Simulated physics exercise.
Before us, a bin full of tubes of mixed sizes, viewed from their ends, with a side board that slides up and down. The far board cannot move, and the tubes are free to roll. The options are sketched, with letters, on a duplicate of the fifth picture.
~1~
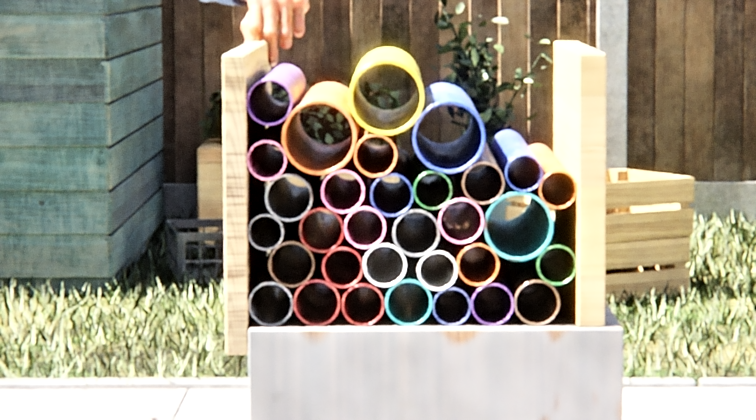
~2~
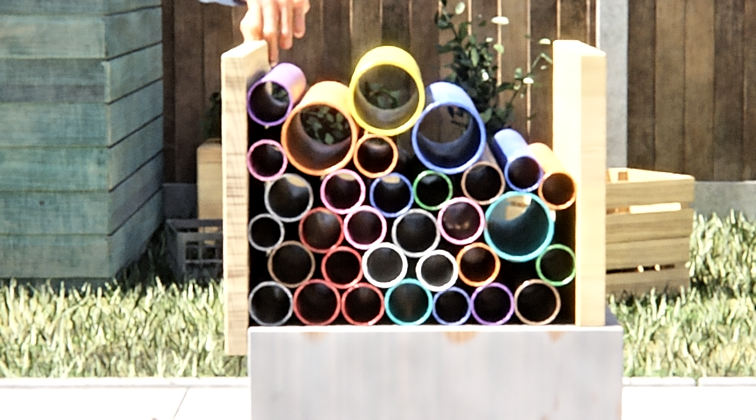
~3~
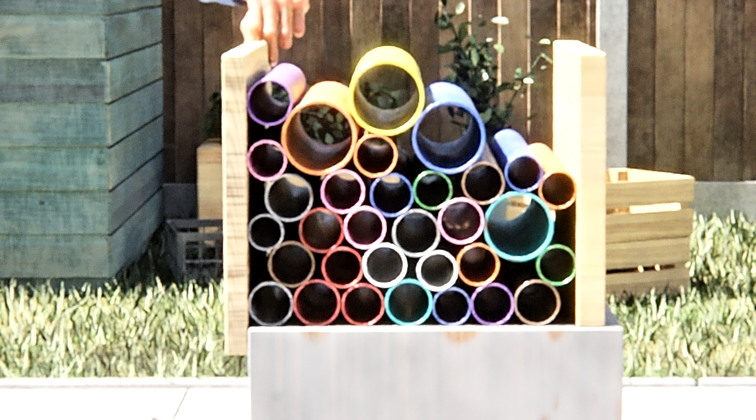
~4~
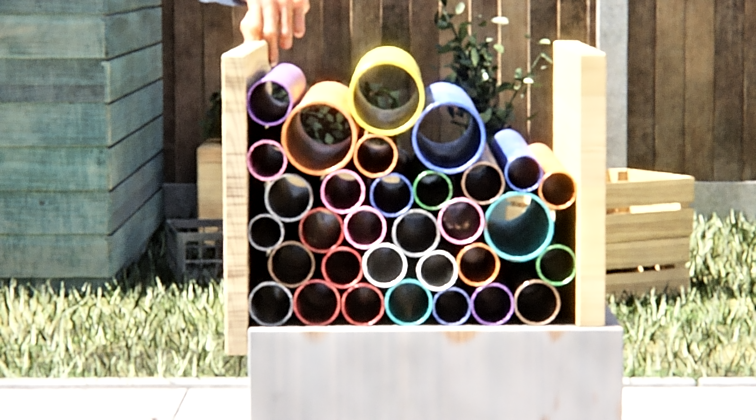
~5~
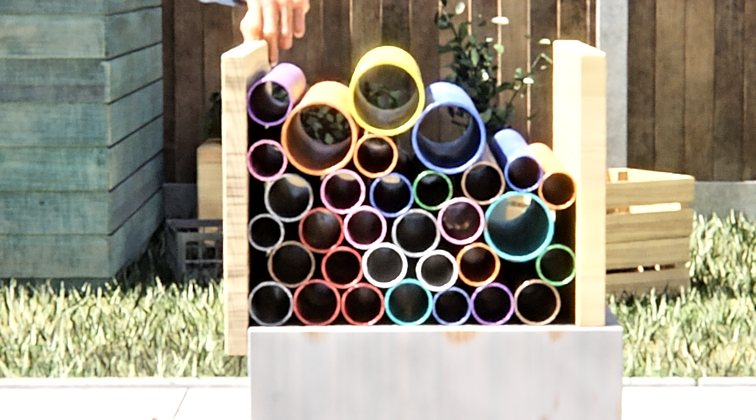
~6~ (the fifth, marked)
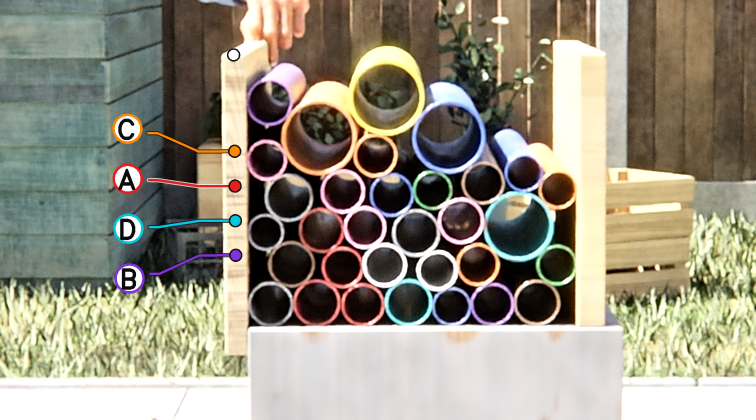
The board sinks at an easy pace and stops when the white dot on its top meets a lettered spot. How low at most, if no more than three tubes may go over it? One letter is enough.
Lower it to B and no more.
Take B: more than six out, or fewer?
Fewer than six.
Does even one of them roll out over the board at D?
At D: Yes.
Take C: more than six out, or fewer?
Fewer than six.
On the copy, A at (235, 186); B at (236, 256); C at (235, 152); D at (235, 221); the white dot at (234, 55).
On B. First, top of the board (246, 144).
Then, top of the board (247, 245).
Finally, top of the board (247, 254), two out over the board.
By contrast, A one out over the board; C one out over the board; D one out over the board.
